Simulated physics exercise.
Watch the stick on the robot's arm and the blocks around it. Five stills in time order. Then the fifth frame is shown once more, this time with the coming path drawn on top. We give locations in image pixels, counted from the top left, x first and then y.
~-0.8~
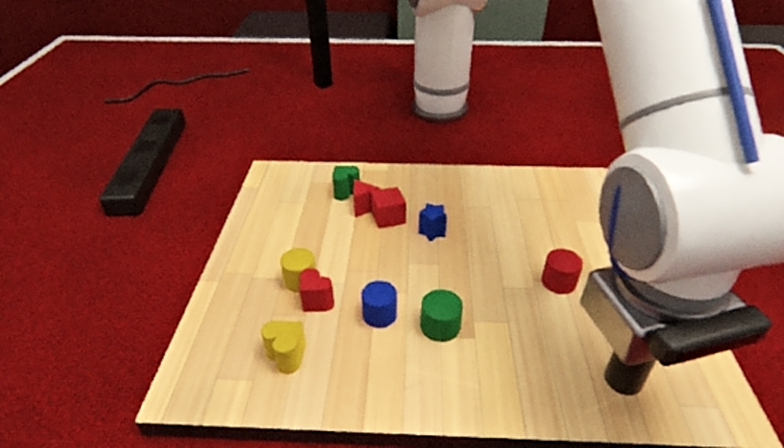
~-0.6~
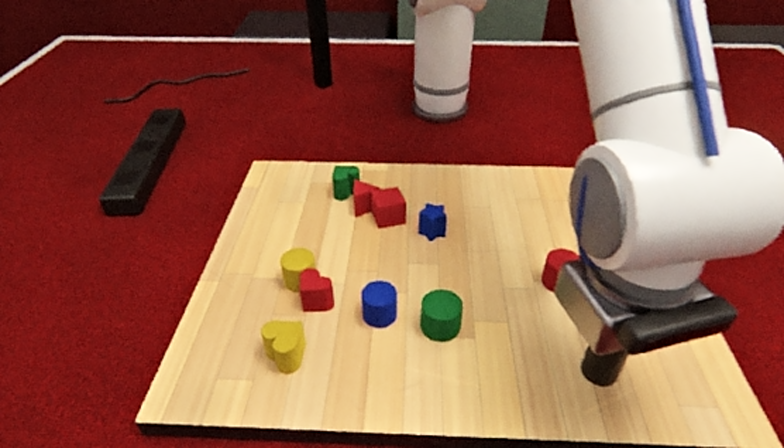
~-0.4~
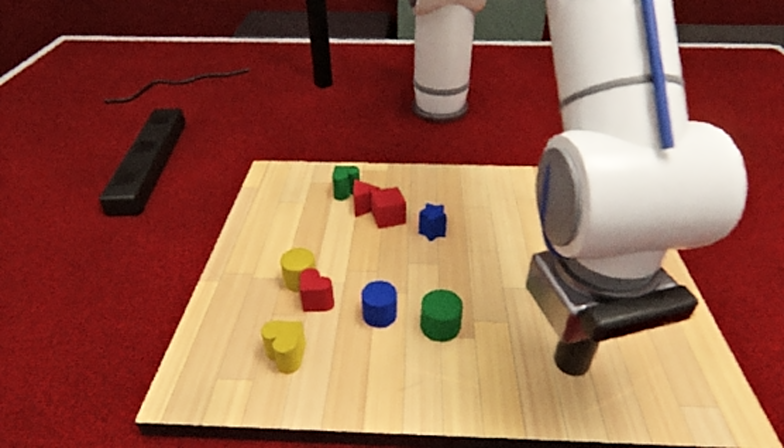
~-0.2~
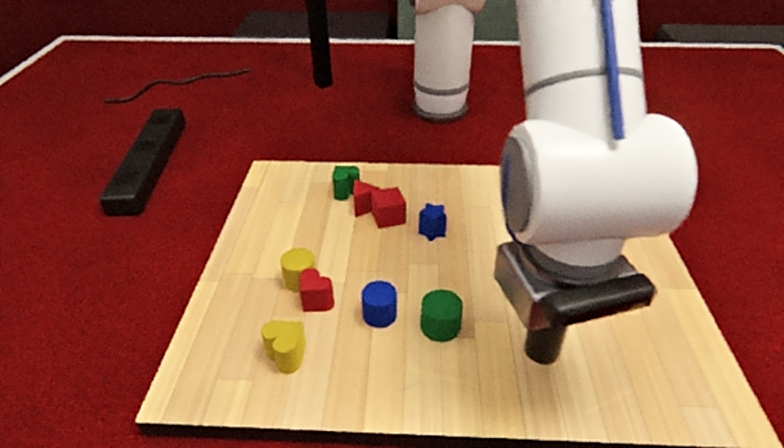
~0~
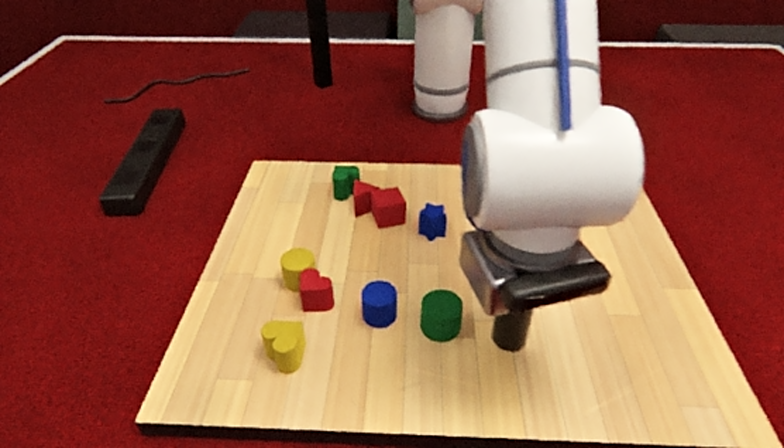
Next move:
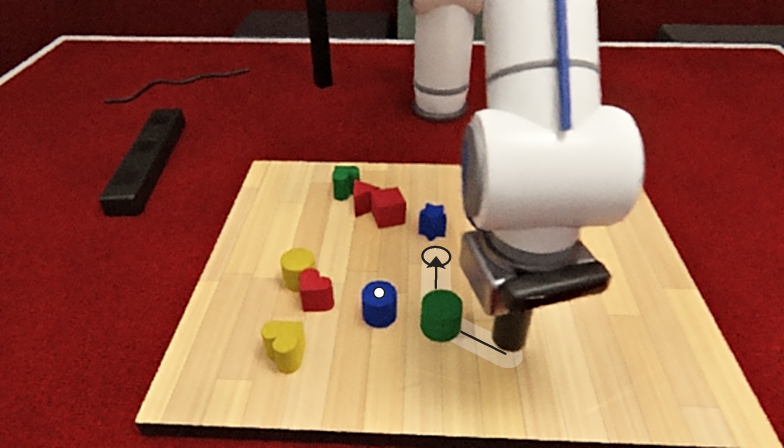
A robot arm moves its dark stick left across the wooden board while nearby blocks stay still.
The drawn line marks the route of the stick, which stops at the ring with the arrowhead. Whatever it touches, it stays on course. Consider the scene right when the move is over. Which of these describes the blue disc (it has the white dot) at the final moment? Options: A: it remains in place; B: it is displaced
Correct choice: B.
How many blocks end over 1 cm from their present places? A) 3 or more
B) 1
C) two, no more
(C)
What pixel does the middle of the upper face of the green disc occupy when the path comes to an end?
The answer is (402, 281).
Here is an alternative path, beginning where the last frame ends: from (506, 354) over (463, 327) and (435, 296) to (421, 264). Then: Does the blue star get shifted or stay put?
Stays put.
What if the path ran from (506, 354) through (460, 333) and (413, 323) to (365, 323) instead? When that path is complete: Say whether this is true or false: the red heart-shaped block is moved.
The statement is true.
The drawn path runs from (506, 354) via (455, 328) and (436, 291), ending at (436, 256); the dot is on the blue disc.
What follows on the original path. One third of the way, stick at (456, 313); green disc at (421, 295).
Two thirds of the way, stick at (437, 275); blue disc at (366, 292); green disc at (402, 281).
At the end, stick at (437, 241); blue disc at (366, 292); blue star not moved; green disc at (402, 281).
